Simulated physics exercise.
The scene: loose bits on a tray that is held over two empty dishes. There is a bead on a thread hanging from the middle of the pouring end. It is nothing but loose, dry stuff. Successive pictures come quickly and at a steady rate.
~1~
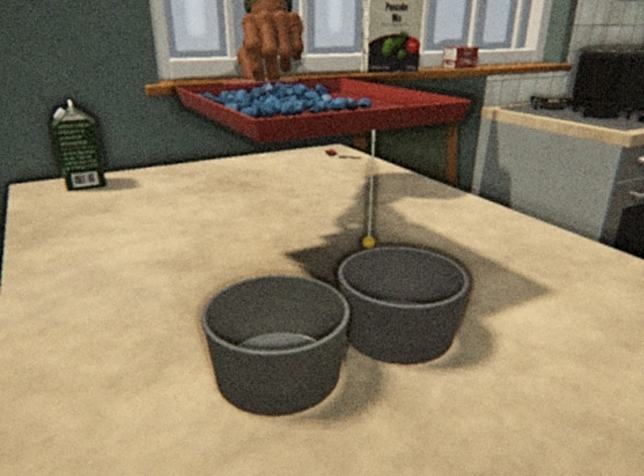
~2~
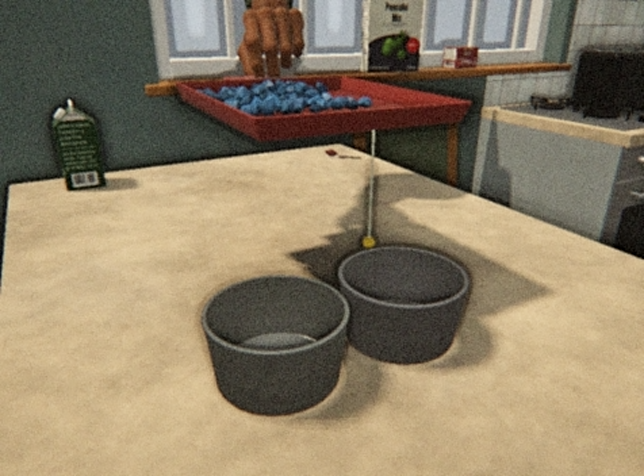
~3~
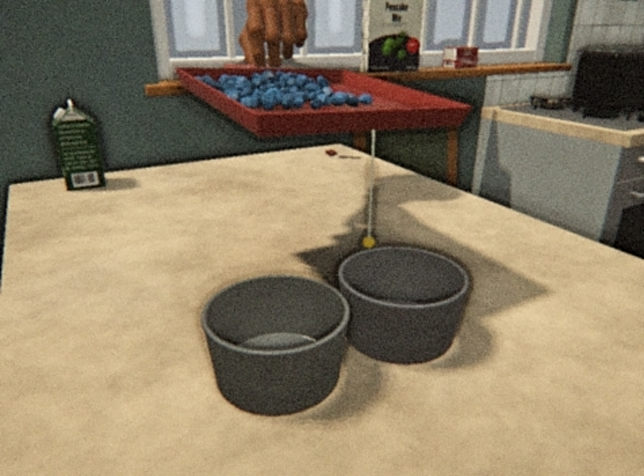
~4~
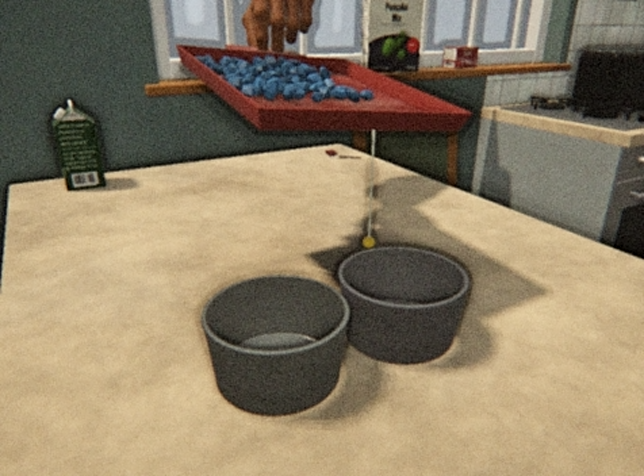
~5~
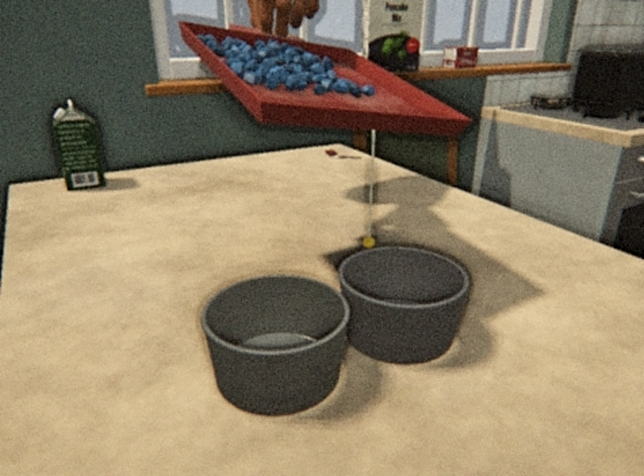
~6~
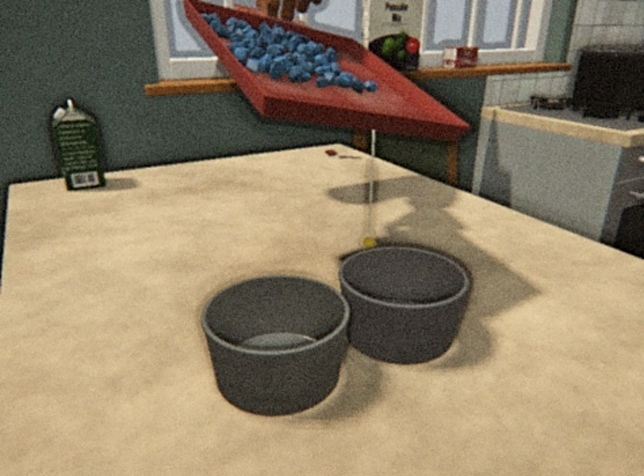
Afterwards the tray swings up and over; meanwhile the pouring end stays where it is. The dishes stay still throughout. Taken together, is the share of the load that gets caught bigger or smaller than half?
Smaller.
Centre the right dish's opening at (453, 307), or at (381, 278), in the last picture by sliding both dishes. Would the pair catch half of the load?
Held in all, by try: A smaller portion, then a smaller portion.
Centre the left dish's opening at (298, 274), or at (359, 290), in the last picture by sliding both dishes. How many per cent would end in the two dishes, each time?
First placement: 60 per cent; second placement: 60 per cent.
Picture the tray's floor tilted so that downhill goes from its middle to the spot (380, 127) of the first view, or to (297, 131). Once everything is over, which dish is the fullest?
The first try: The right one. The second: The left-hand dish.
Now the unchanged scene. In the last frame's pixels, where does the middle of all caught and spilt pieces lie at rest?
Roughly at (463, 296), give or take.
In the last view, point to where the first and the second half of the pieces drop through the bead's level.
Near (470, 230) and later near (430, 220).
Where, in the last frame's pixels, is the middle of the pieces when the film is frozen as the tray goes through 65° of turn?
The load is centred about (418, 116).
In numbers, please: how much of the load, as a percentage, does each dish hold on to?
The left dish keeps near 0 in a hundred, the right dish near 10 in a hundred.
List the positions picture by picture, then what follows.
The first frame shows corners of the pouring end (259, 118) and (463, 100), level; middle of the load (270, 101), aquarium stones; left dish (309, 375); right dish (442, 327); bead on its thread (369, 242).
The second frame shows corners of the pouring end (259, 117) and (463, 101), level; middle of the load (270, 98).
The third frame shows corners of the pouring end (261, 112) and (464, 105), tipped barely, lowest at the right corner; middle of the load (271, 89).
The fourth frame shows corners of the pouring end (263, 106) and (464, 111), tipped a little, lowest at the right corner; middle of the load (272, 76).
The fifth frame shows corners of the pouring end (266, 99) and (464, 117), tipped clearly, lowest at the right corner; middle of the load (275, 63).
The sixth frame shows corners of the pouring end (270, 93) and (463, 123), tipped clearly, lowest at the right corner; middle of the load (279, 50); left dish (309, 375); right dish (442, 327).
Just after the last frame, tray tipped steeply; almost all on the tray; about a tenth in the air.
A moment on, tray tipped past a quarter turn; about a tenth on the tray; about a tenth in the right dish; roughly two thirds outside both; about a tenth in the air.
Further on, tray tipped past a quarter turn; about a tenth in the right dish; almost all outside both.
When it is over, tray tipped past a quarter turn; not one in the left dish; about a tenth in the right dish; almost all outside both.
